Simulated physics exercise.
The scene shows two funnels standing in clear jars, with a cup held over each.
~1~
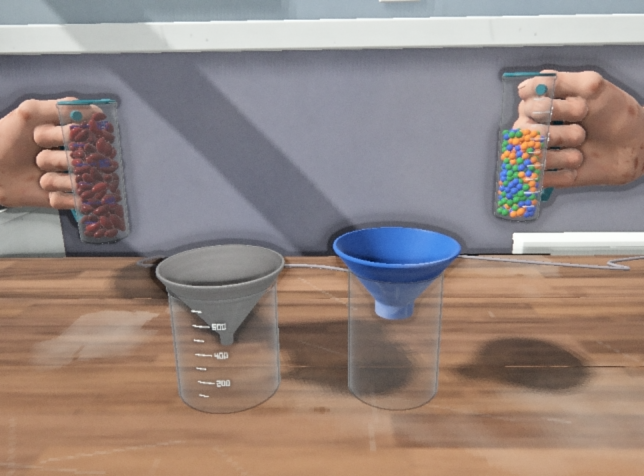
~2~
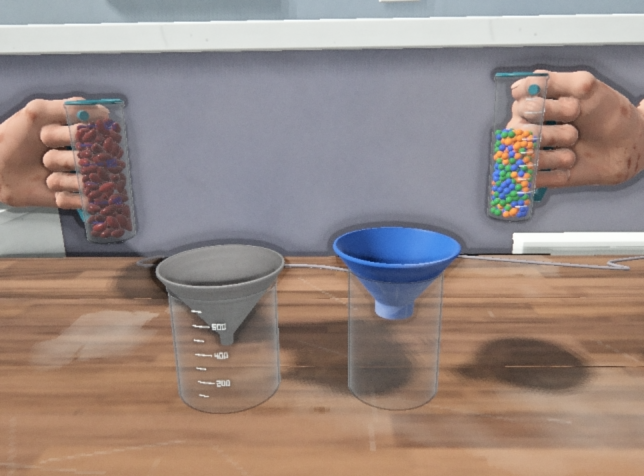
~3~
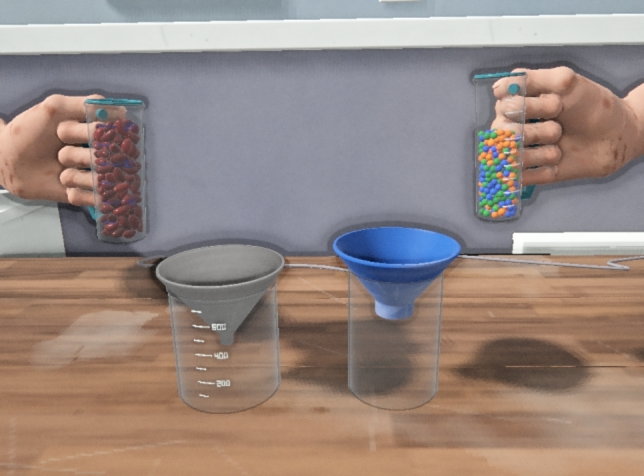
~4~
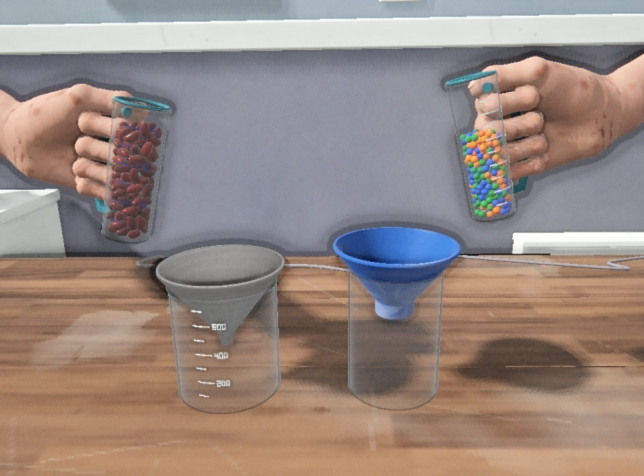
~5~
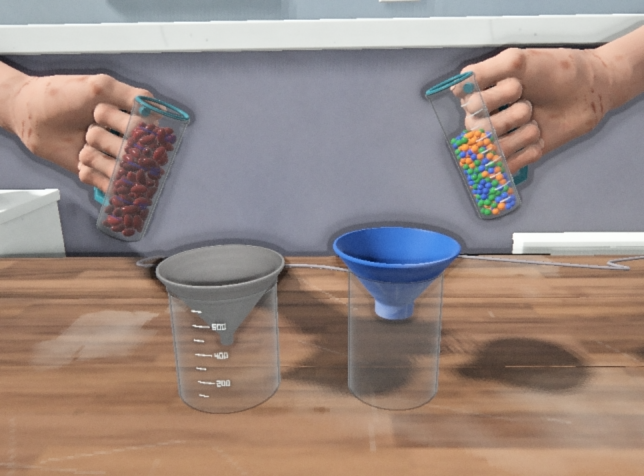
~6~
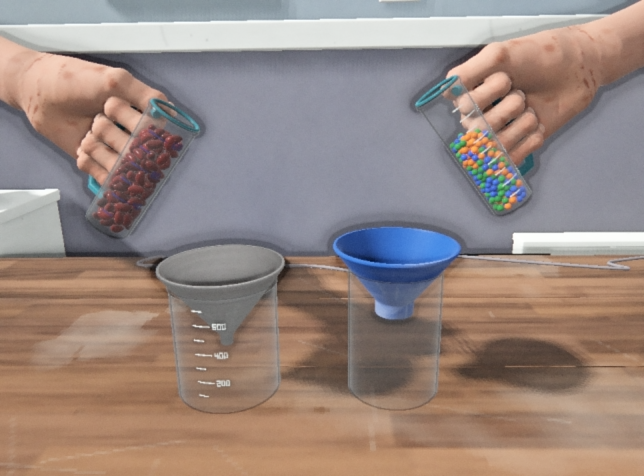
Two hands move cups of beans and colourful beads inward, tilting them above funnels.
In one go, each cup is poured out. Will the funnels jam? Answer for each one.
Left funnel: Yes, it jams; right: No, it flows.
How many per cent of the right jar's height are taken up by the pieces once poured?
I'd reckon around 10 per cent.
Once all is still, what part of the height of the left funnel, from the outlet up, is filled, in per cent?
Reading: Around 90 per cent.
Then, 0.21 s past the last view, left, all still in the cup; right, all still in the cup.
Then, 0.47 s past the last view, left, all still in the cup; right, all still in the cup.
Then, 0.75 s past the last view, left, nearly all still in the cup, a small part in or over the funnel; right, nearly all still in the cup, a small part in or over the funnel.
Finally, left, all stuck in the funnel, none down in the jar; right, all down in the jar.
